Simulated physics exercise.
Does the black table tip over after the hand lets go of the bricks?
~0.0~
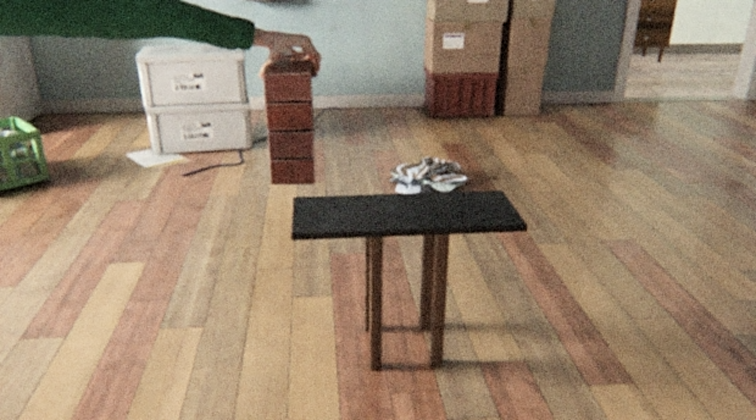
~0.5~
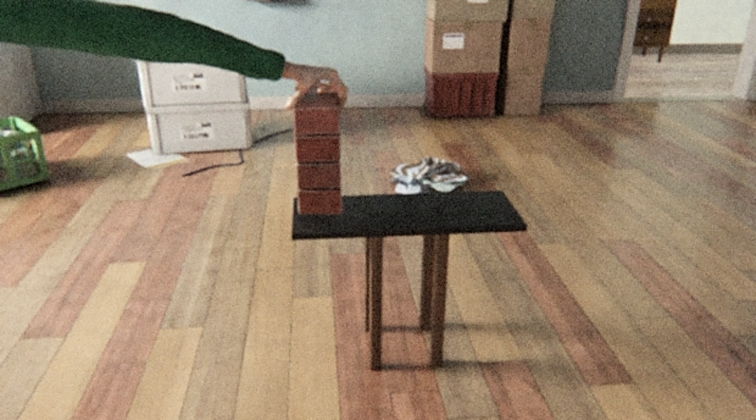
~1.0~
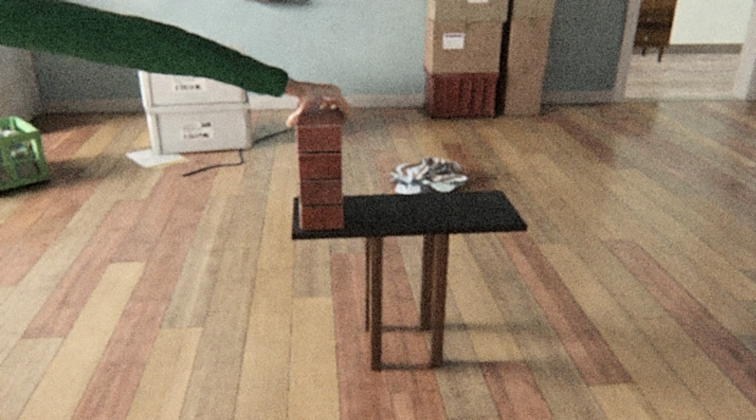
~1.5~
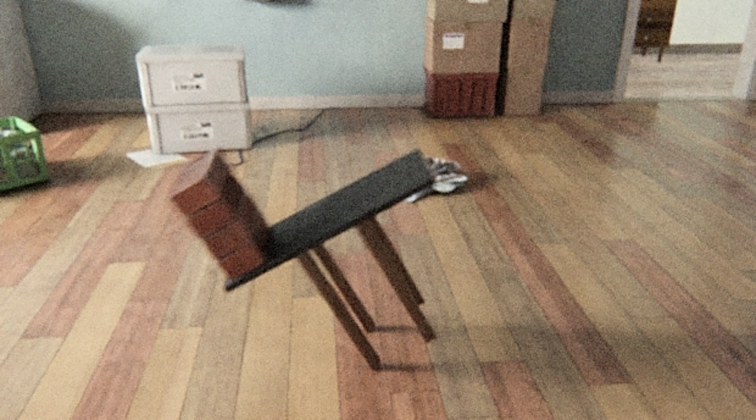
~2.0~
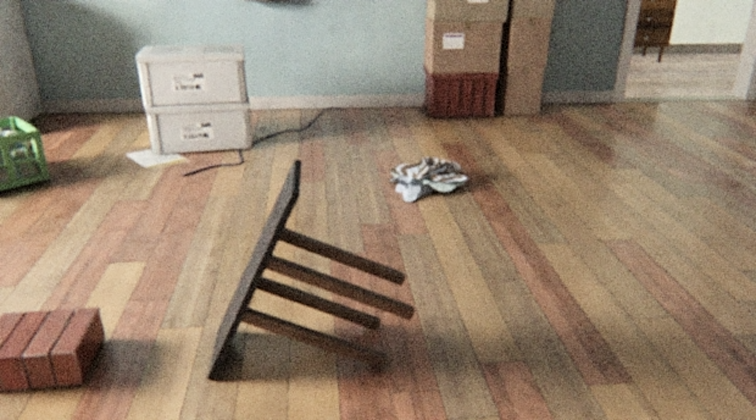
Yes, the black table overbalances to the left, where the bricks were set down, and its top swings down to the floor.
The footage shows a hand in a green sleeve lowering a stack of red bricks onto the left end of a small black-topped table. Once the hand is gone, the table tips to the left, and the bricks end up on the floor beside the overturned table.
